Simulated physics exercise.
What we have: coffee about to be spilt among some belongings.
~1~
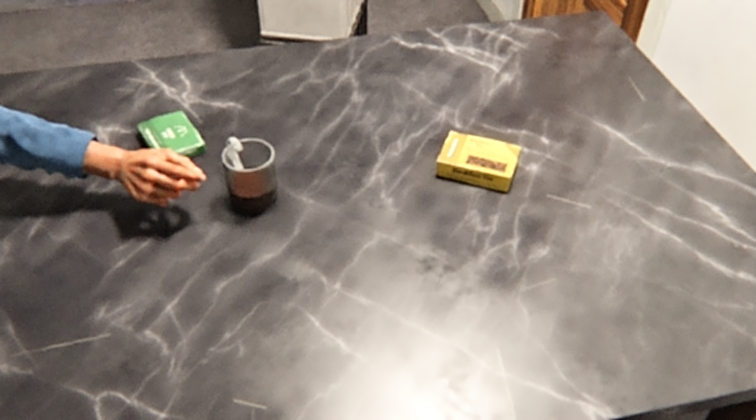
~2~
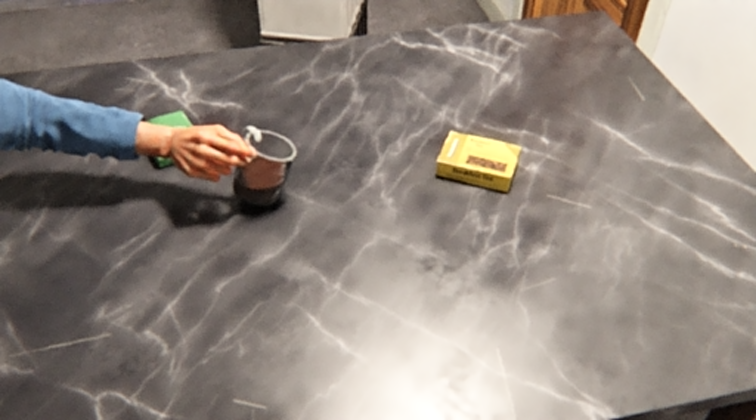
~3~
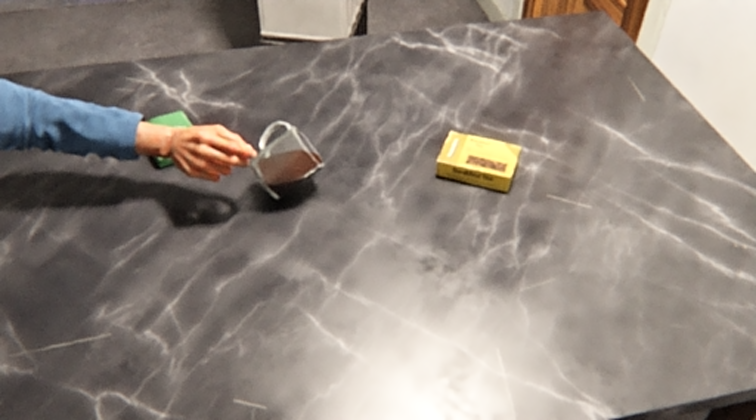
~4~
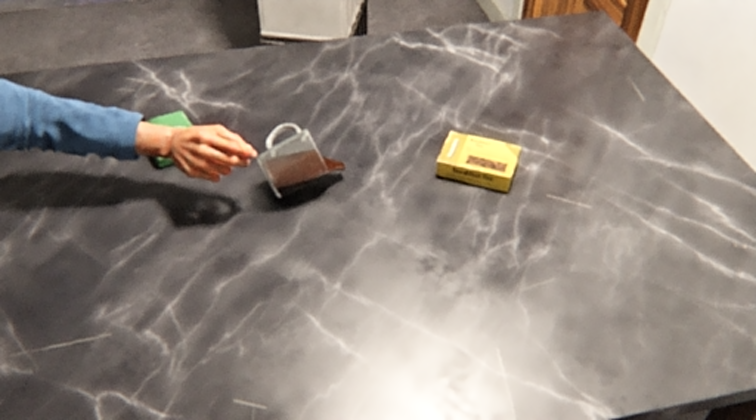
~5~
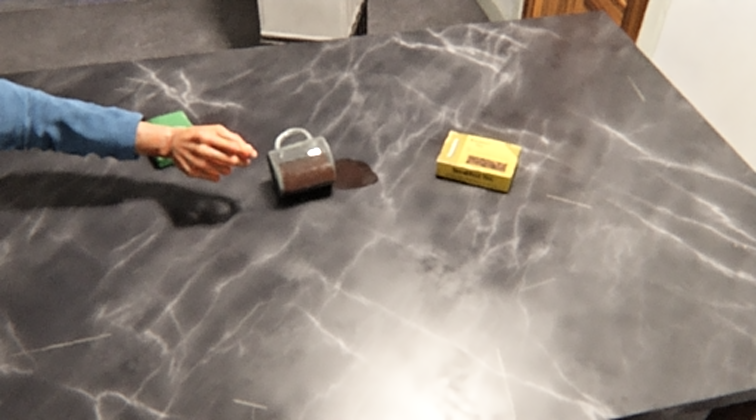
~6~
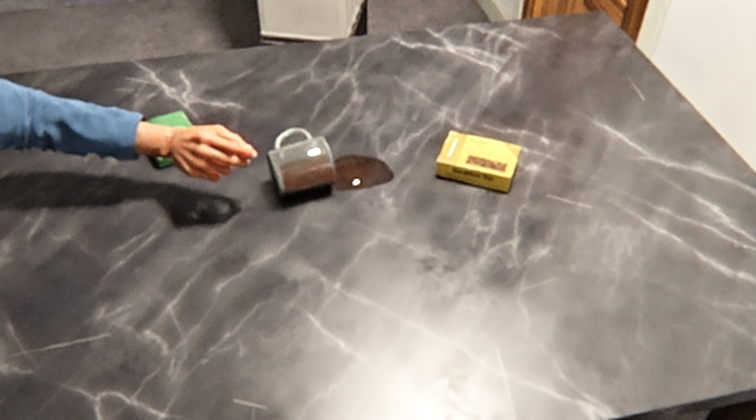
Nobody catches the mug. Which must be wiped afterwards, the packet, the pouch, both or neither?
The packet gets wet and the pouch stays dry.
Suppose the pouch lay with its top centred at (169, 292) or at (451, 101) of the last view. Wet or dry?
First it stays dry, then it is reached.
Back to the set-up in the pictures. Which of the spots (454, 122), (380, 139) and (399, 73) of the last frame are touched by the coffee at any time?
The first is reached; the next reached; the last dry.
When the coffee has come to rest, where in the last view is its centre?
Roughly at (439, 140).
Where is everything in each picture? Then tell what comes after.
In the first picture, it stands upright; mug (251, 175) about a third full; packet (480, 153); pouch (170, 133).
The second picture shows pushed off balance; mug (264, 167) tipped 20°.
In the third picture, it is falling; mug (288, 162) tipped 60°; pouch (170, 133).
In the fourth picture, it is falling; mug (295, 163) tipped 70°; packet (480, 153).
In the fifth picture, it is down; mug (303, 167) tipped 85°; a puddle starts at (349, 174).
In the sixth picture, it is down; mug (303, 167) tipped 85°; a puddle starts at (355, 173); packet (480, 153); pouch (170, 133).
Shortly, the puddle covers about as much as a plate; the packet is soaking at its edge; the pouch is still dry.
Then, the puddle covers about as much as a tray; the packet is soaking at its edge; the pouch is still dry.
At the finish, the puddle covers about as much as a tray; the packet is soaking at its edge; the pouch is still dry.
